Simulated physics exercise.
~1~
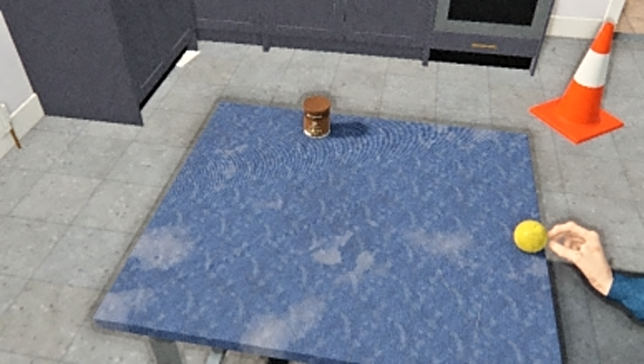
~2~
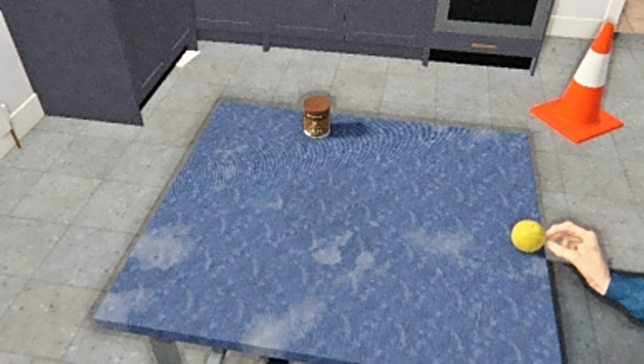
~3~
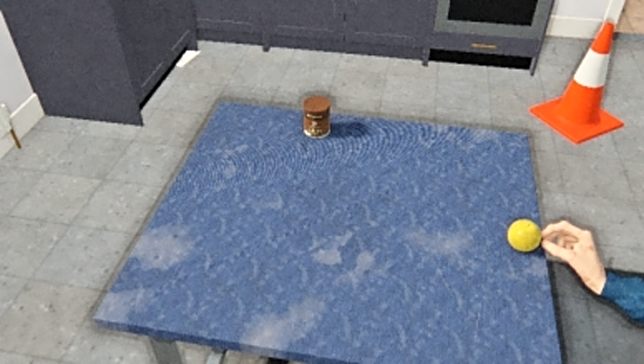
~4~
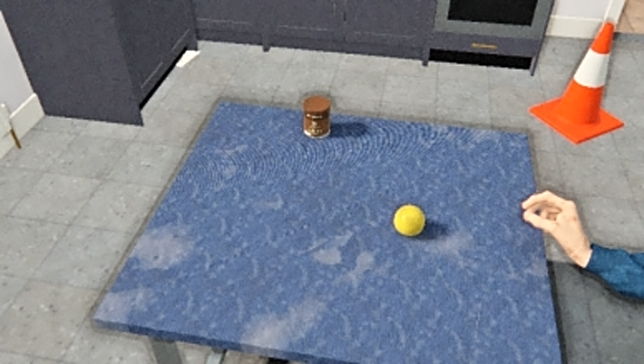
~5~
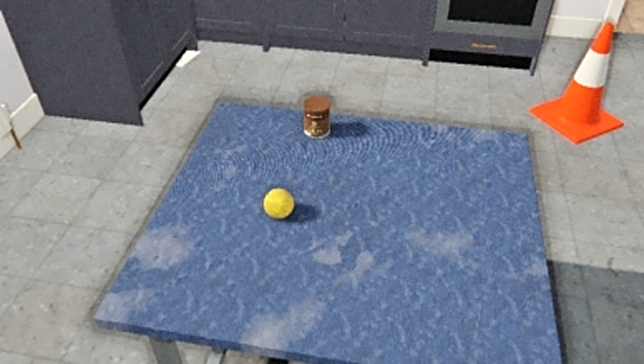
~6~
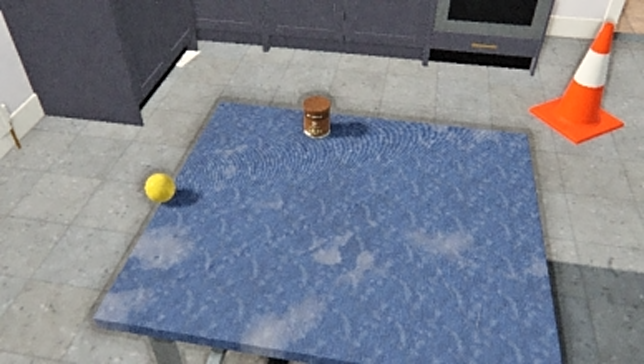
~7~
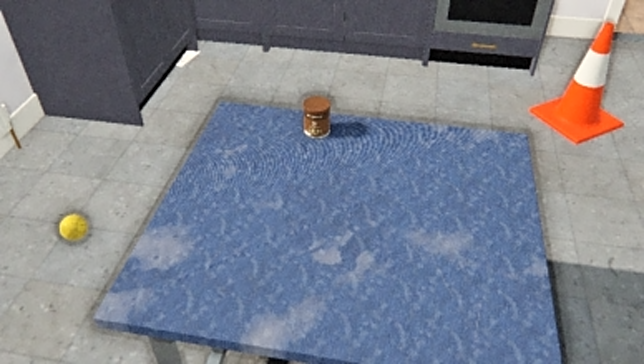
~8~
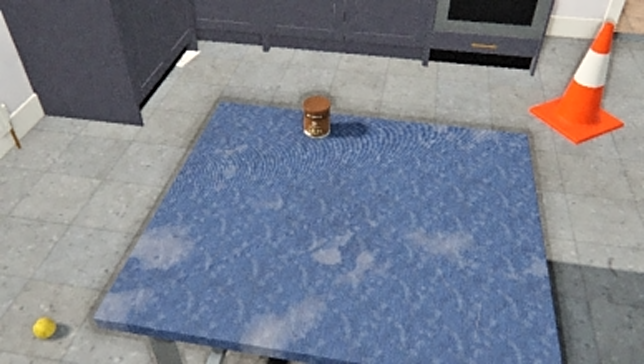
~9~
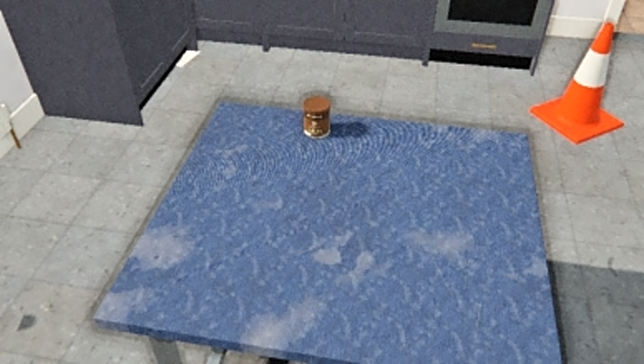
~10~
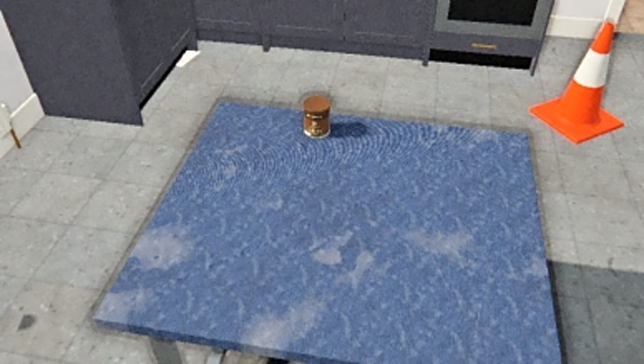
A yellow ball-like apple sits at the right edge of a blue, cloudy-patterned table, seen from above in a room with grey floor tiles and dark cabinets. A brown tin stands near the table's far edge, and an orange and white cone is on the floor at the right. A hand at the right nudges the apple, then sends it rolling left and draws back out of view. The apple crosses the whole tabletop, passing in front of the tin, and drops off the left edge. It falls toward the lower left and leaves view, while the tin stays put.
